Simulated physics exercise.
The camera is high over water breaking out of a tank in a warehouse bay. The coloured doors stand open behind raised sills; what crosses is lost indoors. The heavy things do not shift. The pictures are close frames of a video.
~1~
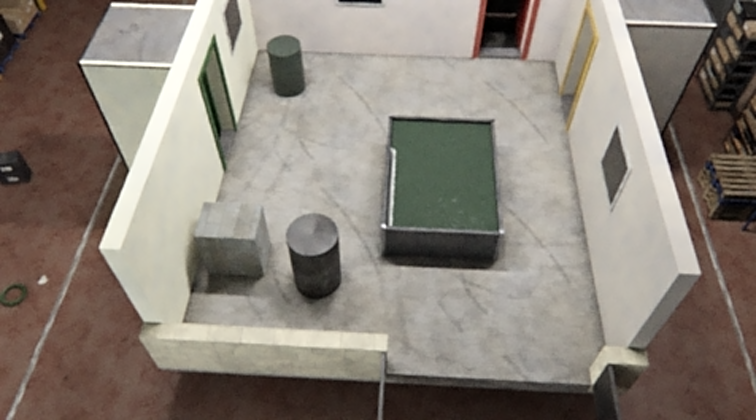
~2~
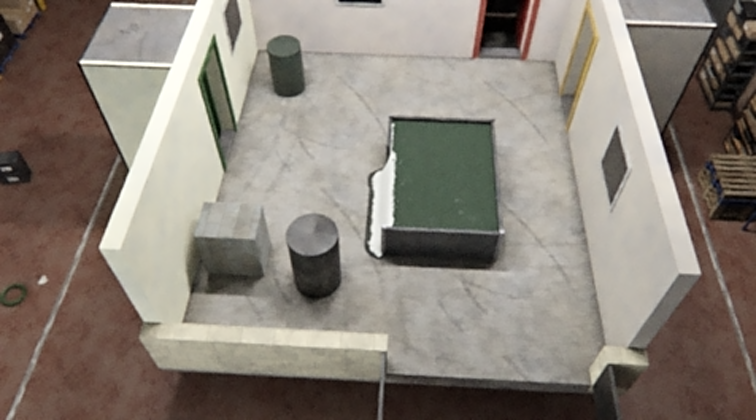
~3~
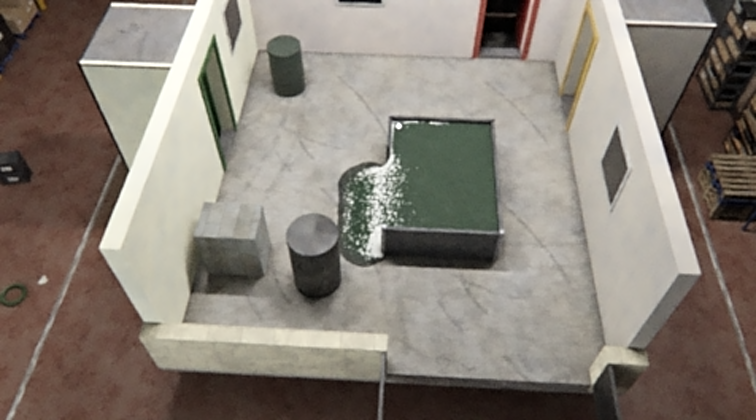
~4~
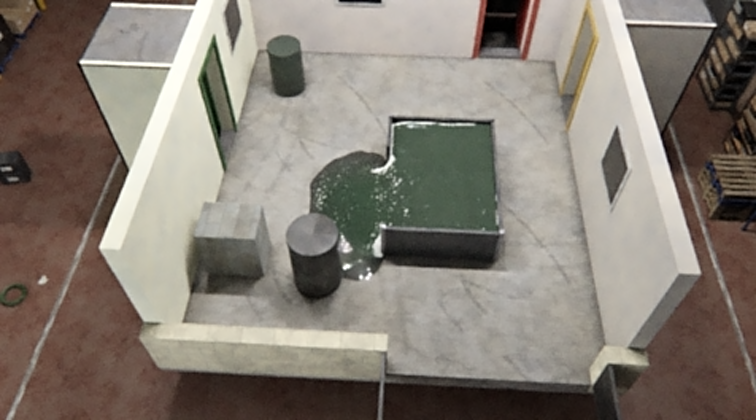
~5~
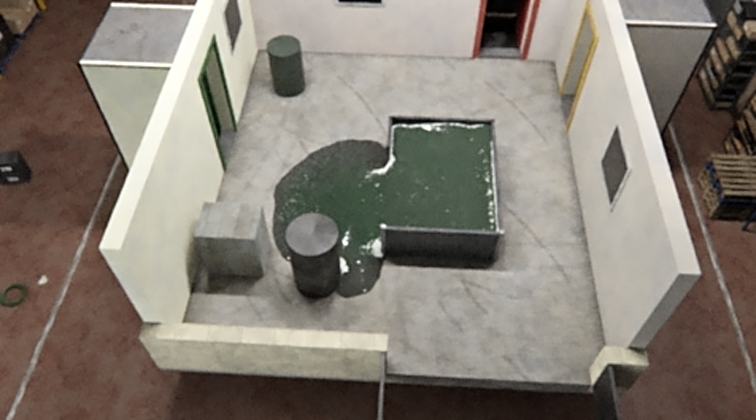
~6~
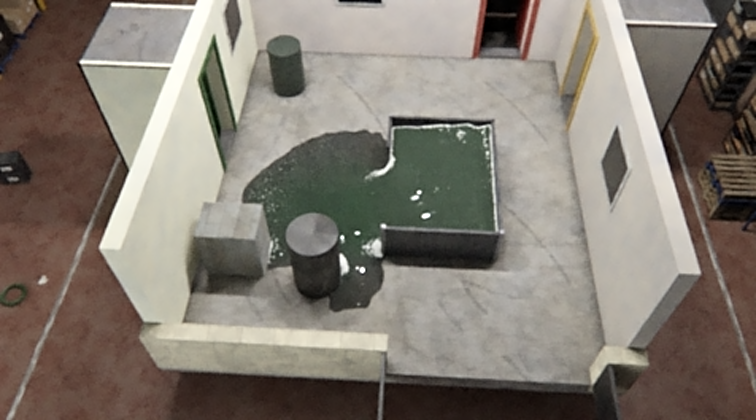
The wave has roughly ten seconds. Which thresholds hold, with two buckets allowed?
The red door holds within the limit; the yellow door floods; the green door floods.
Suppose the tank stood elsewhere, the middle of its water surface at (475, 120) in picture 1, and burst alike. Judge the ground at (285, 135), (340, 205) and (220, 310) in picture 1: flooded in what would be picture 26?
In that order: Under water, under water, awash.
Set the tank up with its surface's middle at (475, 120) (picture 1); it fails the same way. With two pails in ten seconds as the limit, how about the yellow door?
One by one: The yellow door stays under.
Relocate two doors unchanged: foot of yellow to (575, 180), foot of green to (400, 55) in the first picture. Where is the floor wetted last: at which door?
The yellow one.
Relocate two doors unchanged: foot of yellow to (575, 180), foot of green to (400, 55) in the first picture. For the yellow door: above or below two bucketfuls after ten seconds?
Yellow takes less.
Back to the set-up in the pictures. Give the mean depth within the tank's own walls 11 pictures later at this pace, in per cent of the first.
Roughly 42 per cent.
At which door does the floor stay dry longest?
I say the yellow door.
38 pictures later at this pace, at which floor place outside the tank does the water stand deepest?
I would point to (257, 56).
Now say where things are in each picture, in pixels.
Still water in the water tank at (441, 173), in the first picture.
The front is at (379, 173), out from the gap at (387, 204), in the second picture.
The front is at (361, 262), out from the gap at (387, 205), in the third picture.
The front is at a hidden place, out from the gap at (387, 205), in the fourth picture.
Water pours out at (387, 206) and has run to (282, 186), in the fifth picture.
Water pours out at (387, 205) and has run to (251, 188), in the sixth picture.
A moment on, water covers 25 % of the floor; the red door not reached, the yellow door not reached, the green door under two buckets in.
Next, water covers 30 % of the floor; the red door not reached, the yellow door not reached, the green door over two buckets in.
Then, water covers 45 % of the floor; the red door not reached, the yellow door not reached, the green door far over two buckets in.
Later, water covers 80 % of the floor; the red door wet at the sill, nothing in, the yellow door not reached, the green door far over two buckets in.
In the end, water covers 100 % of the floor; the red door wet at the sill, nothing in, the yellow door over two buckets in, the green door far over two buckets in.
